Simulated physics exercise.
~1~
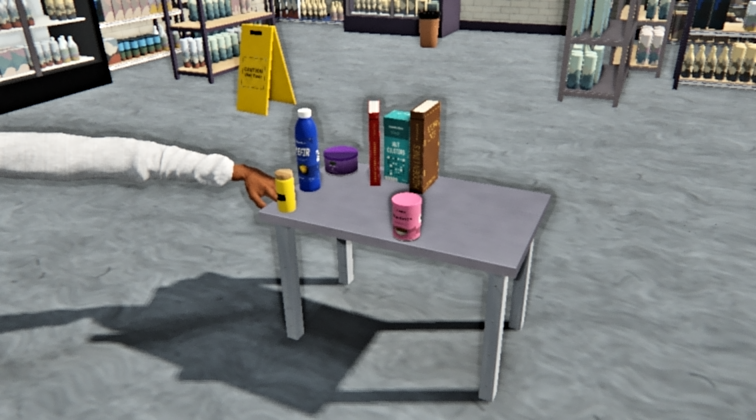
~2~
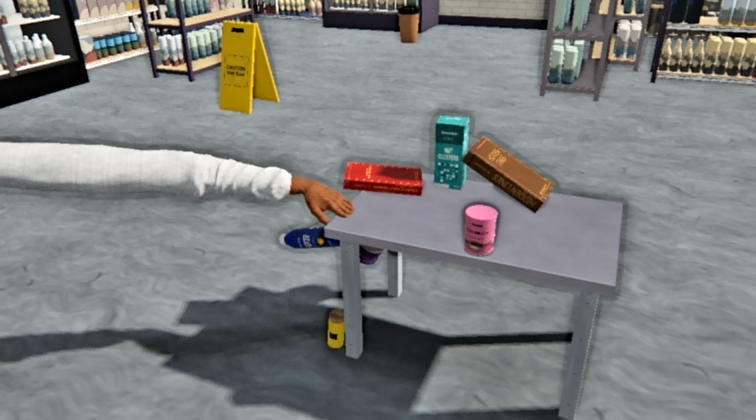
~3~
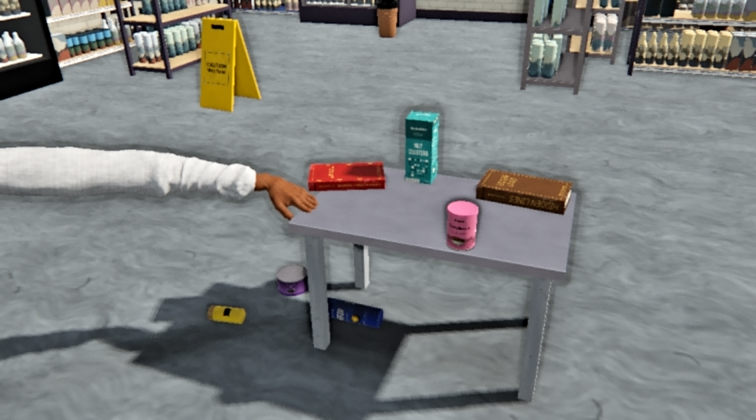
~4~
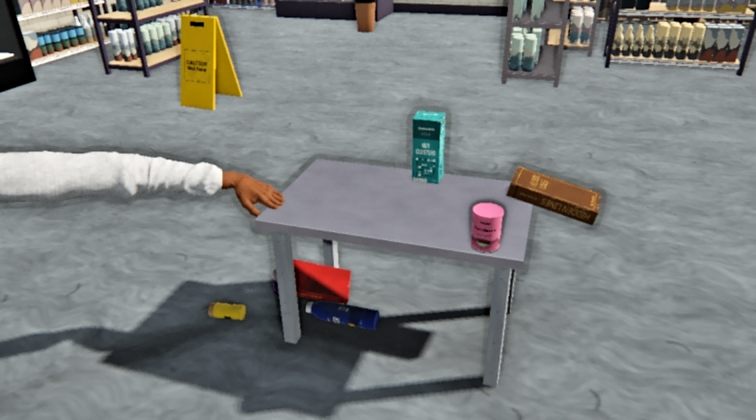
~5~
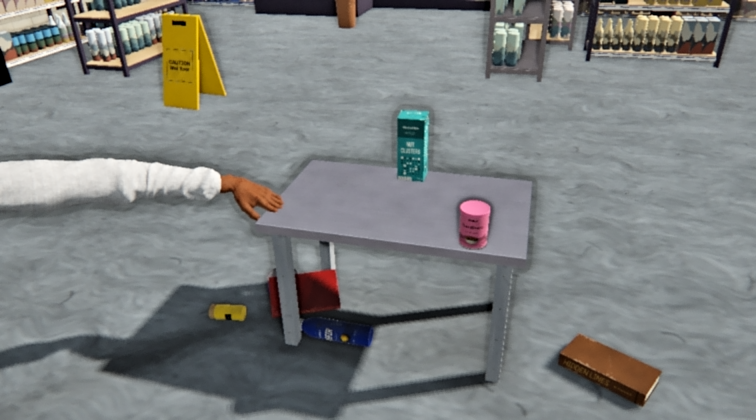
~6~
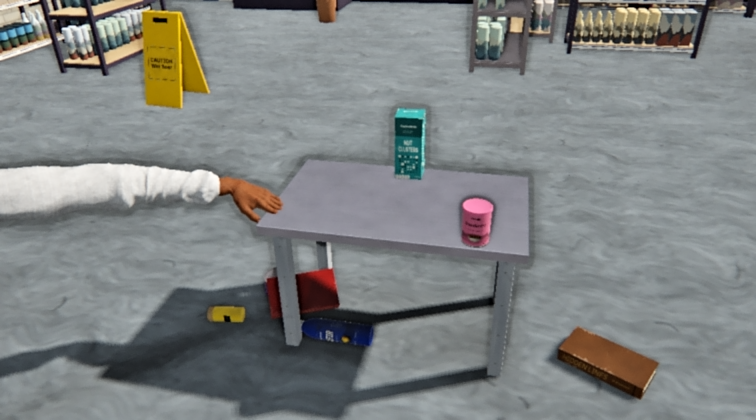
To begin with, a white-sleeved arm rests its hand at the left end of a small grey table holding a blue bottle, yellow shaker, purple tub, pink tin, red and brown books and a turquoise carton. The table jerks right, and the bottle, tub and shaker drop off while both books topple. As the table shifts back left, the shaker ends up on its side on the floor. The red book then falls beneath the table, and the brown book slides off the right side. Finally, everything lies still, with only the upright turquoise carton and pink tin left on top.
